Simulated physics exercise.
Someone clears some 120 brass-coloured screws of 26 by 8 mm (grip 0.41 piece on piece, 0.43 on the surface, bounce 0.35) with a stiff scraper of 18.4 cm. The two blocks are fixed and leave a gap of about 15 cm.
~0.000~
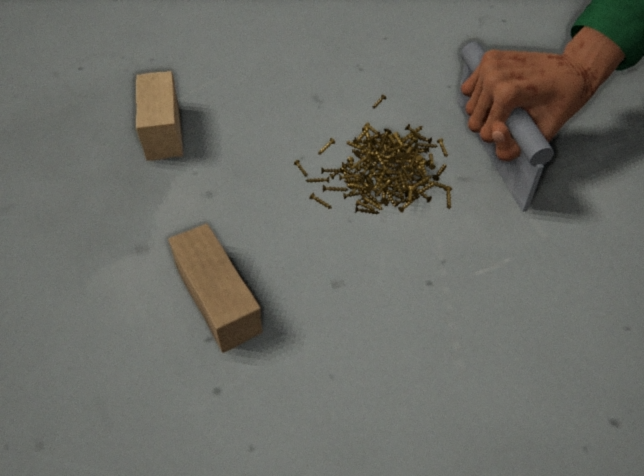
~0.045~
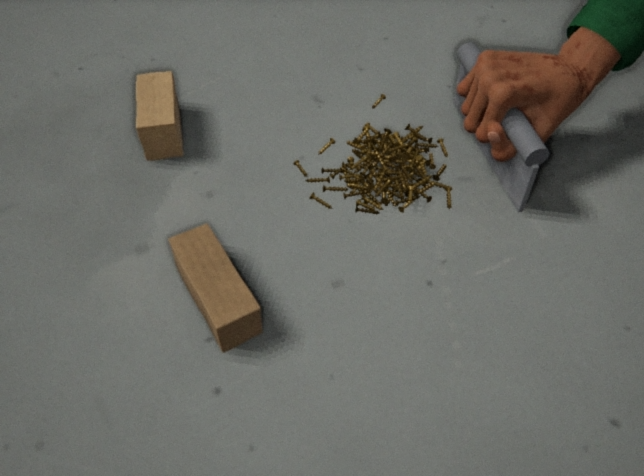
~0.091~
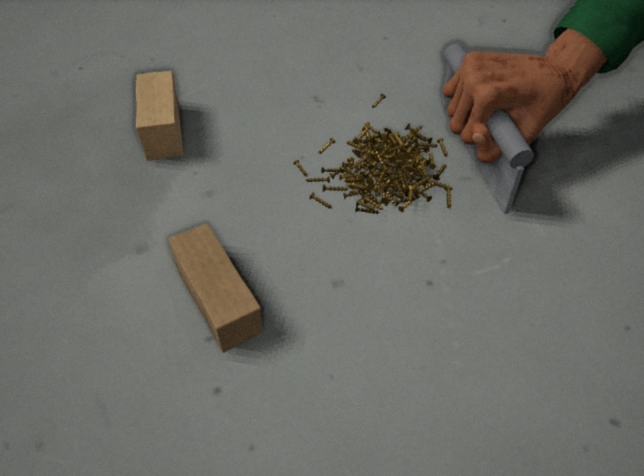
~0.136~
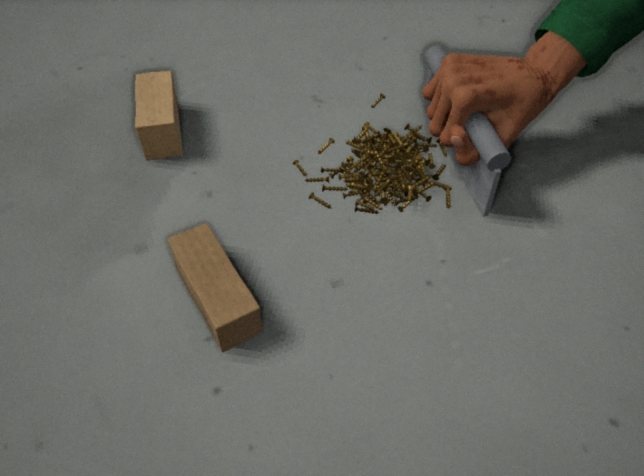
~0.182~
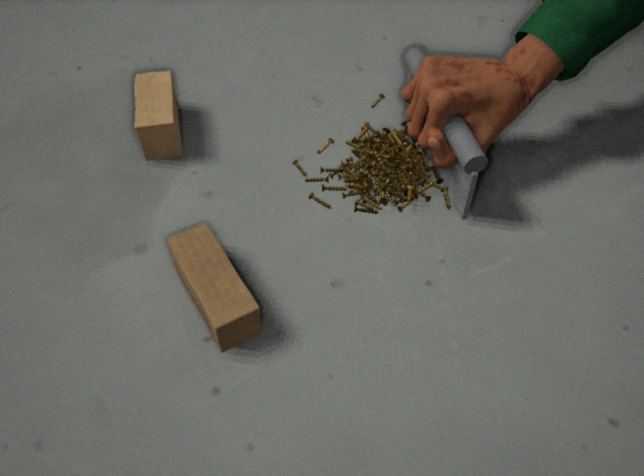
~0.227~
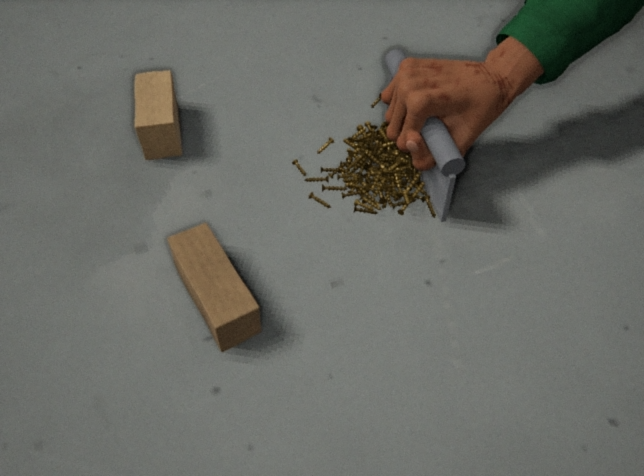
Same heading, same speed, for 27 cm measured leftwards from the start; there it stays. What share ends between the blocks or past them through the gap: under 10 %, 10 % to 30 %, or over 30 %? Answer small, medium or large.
In or through the gap: Medium.
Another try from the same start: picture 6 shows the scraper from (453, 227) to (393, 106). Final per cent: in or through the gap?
Through 5.
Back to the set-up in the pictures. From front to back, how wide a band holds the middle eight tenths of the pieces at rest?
Roughly 12 cm.
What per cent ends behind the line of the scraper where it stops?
About 0 per cent.
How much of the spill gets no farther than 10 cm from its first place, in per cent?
Roughly 0 per cent.
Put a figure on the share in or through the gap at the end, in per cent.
Roughly 25 per cent.
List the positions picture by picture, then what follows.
The first frame shows scraper from (536, 173) to (468, 67); moved 0.0 cm; pieces shifted so far, 0; middle of the spill at (380, 159); block at (212, 272); block at (155, 98).
The second frame shows scraper from (532, 173) to (464, 67); moved 0.5 cm; pieces shifted so far, 0; middle of the spill at (380, 159).
The third frame shows scraper from (517, 175) to (451, 68); moved 2.0 cm; pieces shifted so far, 0; middle of the spill at (380, 158).
The fourth frame shows scraper from (495, 178) to (432, 70); moved 4.2 cm; pieces shifted so far, 0; middle of the spill at (380, 158).
The fifth frame shows scraper from (472, 181) to (412, 73); moved 6.5 cm; pieces shifted so far, 12; middle of the spill at (379, 158).
The sixth frame shows scraper from (450, 183) to (393, 74); moved 8.7 cm; pieces shifted so far, 77; middle of the spill at (374, 159); block at (211, 271); block at (154, 97). Its speed is about 0.49 m/s, heading 11 degrees away from the viewer.
After 0.45 s, scraper 20 cm from its start, spill 14 cm wide; held up before the blocks 100 %.
Then, at 0.67 s, scraper 27 cm from its start, spill 15 cm wide; in or through the gap 15 %, held up before the blocks 85 %.
Then, at 0.86 s, scraper 27 cm from its start, spill 15 cm wide; in or through the gap 25 %, held up before the blocks 75 %.
In the end, at 1.1 s, in or through the gap 25 %, round the near block 0 %, round the far block 0 %, held up before the blocks 75 %.
